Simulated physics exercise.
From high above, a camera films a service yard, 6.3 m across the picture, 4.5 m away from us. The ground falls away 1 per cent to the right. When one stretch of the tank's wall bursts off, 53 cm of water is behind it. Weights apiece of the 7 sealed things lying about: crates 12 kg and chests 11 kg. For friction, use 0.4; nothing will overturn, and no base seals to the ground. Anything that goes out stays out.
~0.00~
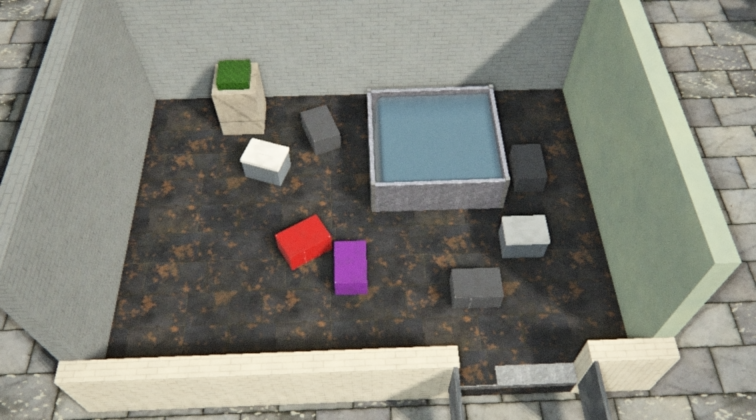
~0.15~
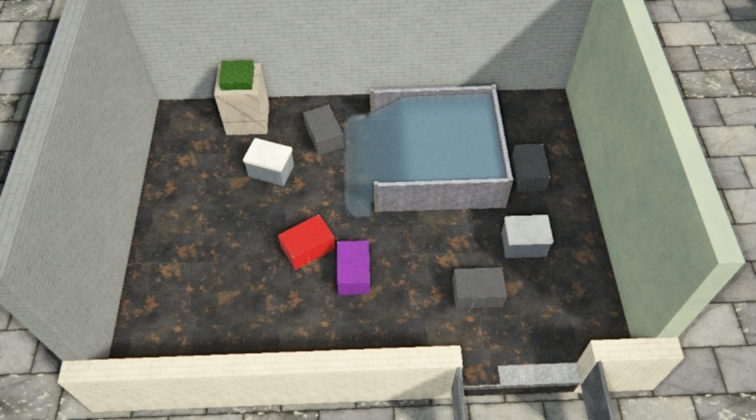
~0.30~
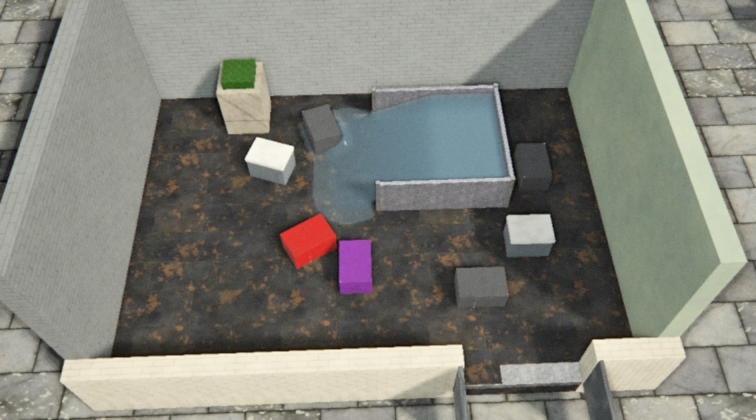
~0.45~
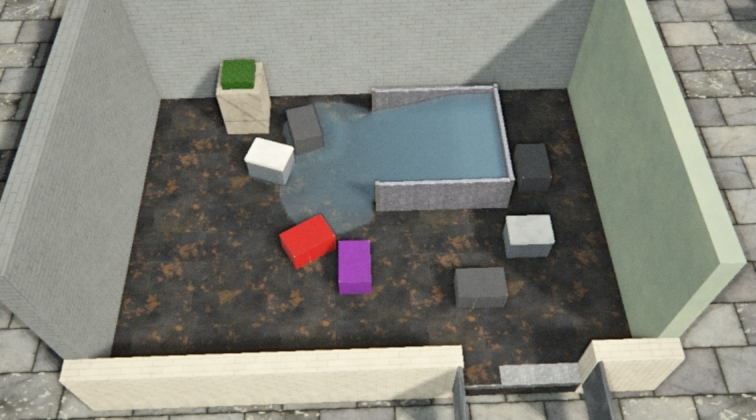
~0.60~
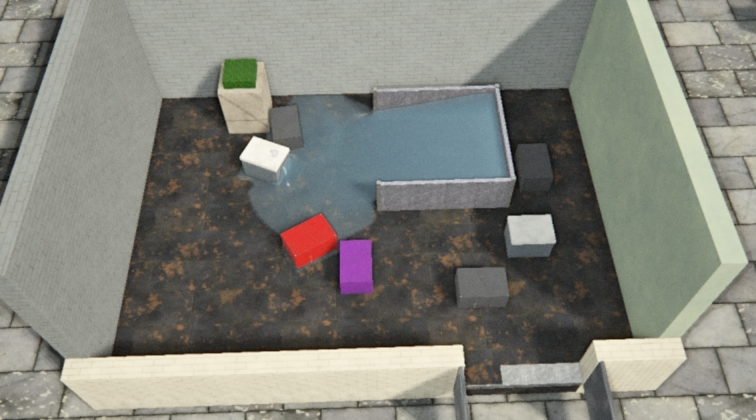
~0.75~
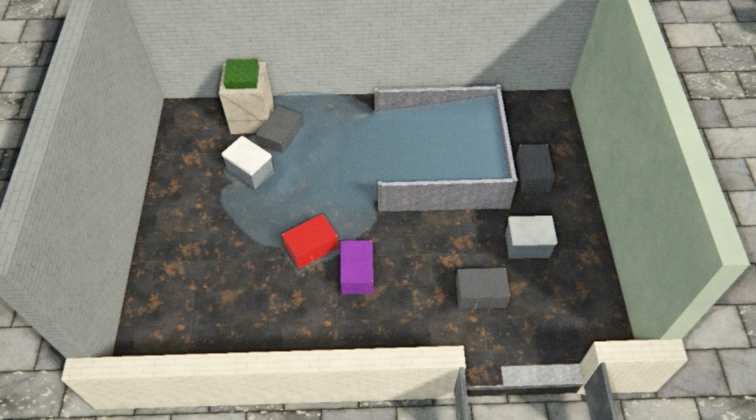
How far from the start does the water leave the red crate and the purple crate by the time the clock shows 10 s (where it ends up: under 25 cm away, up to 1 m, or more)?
Final spots: Red crate a long way off, purple crate a long way off.
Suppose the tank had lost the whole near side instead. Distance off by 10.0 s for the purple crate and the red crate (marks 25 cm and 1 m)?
Outcome - purple crate: Long-distance displacement, red crate: No real movement.
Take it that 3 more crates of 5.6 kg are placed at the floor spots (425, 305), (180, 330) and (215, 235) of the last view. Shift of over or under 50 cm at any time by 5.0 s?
In that order: Under, over, over.
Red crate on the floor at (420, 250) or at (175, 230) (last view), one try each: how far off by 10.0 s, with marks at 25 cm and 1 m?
Run 1: It is pushed a bit. Run 2: It is pushed far off.
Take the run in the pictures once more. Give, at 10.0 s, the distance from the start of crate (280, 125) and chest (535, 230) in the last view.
Taking them in turn, the shifts are 250 cm and 30 cm.
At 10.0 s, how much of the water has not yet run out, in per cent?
I'd say some 96 percent hasn't gone yet.
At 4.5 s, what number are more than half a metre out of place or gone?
3 in all.
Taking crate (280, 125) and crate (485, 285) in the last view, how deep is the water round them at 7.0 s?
First about 9 cm, second about 4 cm.
After 2.0 s the red crate is near (292, 263), 0.4 m from its start, aground; the purple crate is near (357, 261), 0.0 m from its start, aground; 0 of 7 are out; 2 afloat.
After 4.5 s the red crate is near (289, 274), 0.6 m from its start, aground; the purple crate is near (357, 261), 0.0 m from its start, aground; 0 of 7 are out; 2 afloat.
After 7.0 s the red crate is near (438, 276), 1.7 m from its start, aground; the purple crate is near (421, 239), 0.9 m from its start, aground; 0 of 7 are out; 2 afloat.
After 10.0 s the red crate is near (579, 289), 3.4 m from its start, afloat; the purple crate is near (500, 213), 2.0 m from its start, afloat; 0 of 7 are out; 5 afloat.
